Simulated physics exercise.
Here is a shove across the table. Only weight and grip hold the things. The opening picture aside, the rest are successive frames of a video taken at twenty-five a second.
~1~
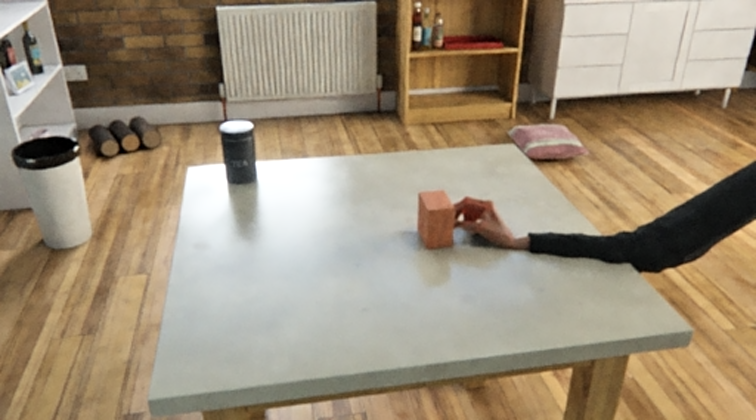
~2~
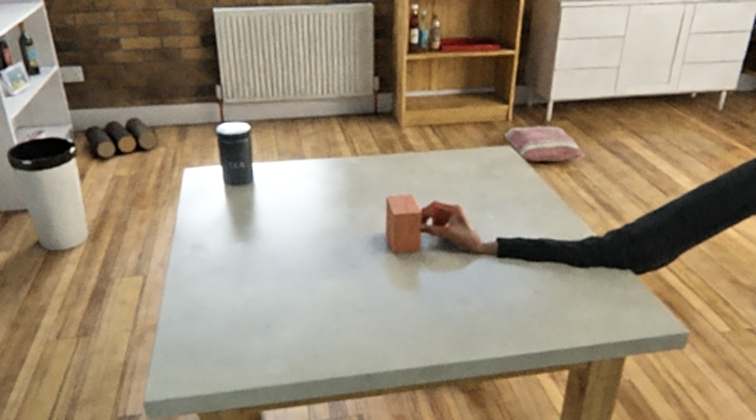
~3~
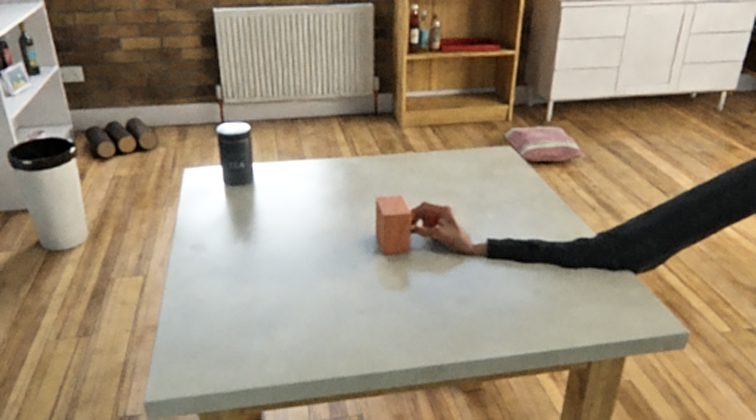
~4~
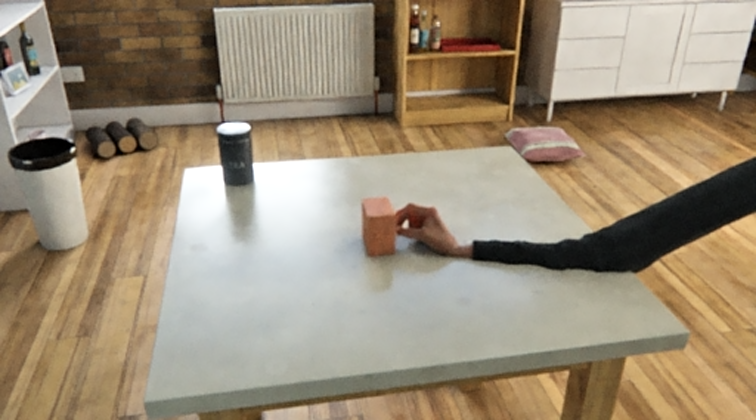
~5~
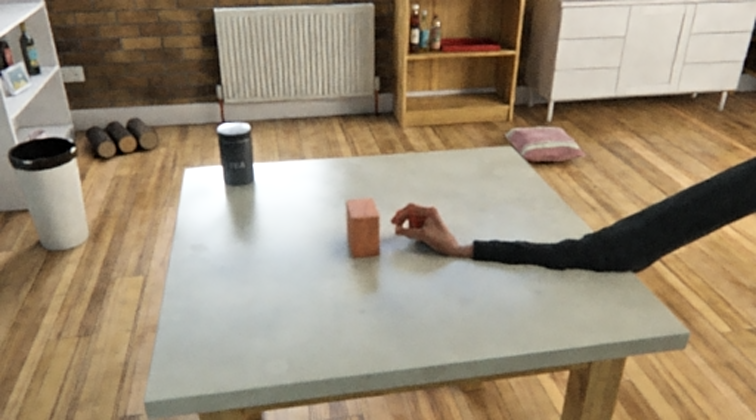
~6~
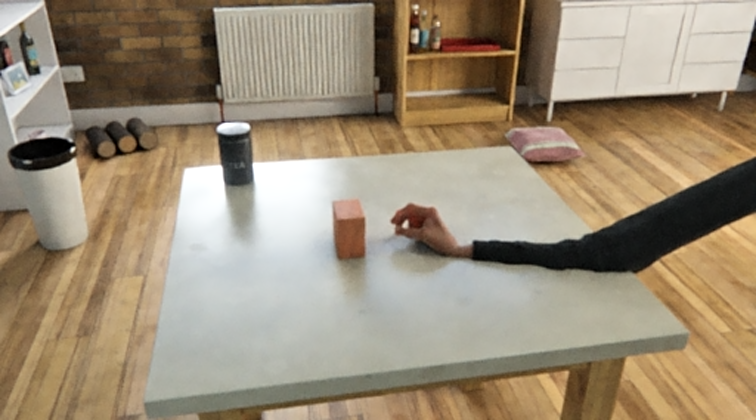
A hand pushes an orange block left across the table, then stops as it slides on.
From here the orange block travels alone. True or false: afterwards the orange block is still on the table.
True.
Then, 0.10 s past the last view, orange block displaced about its own width near (324, 231).
Then, 0.20 s past the last view, orange block displaced well along near (312, 232).
Finally, moved from the start, orange block. Final places as the last picture's camera would see them, orange block near (312, 232).
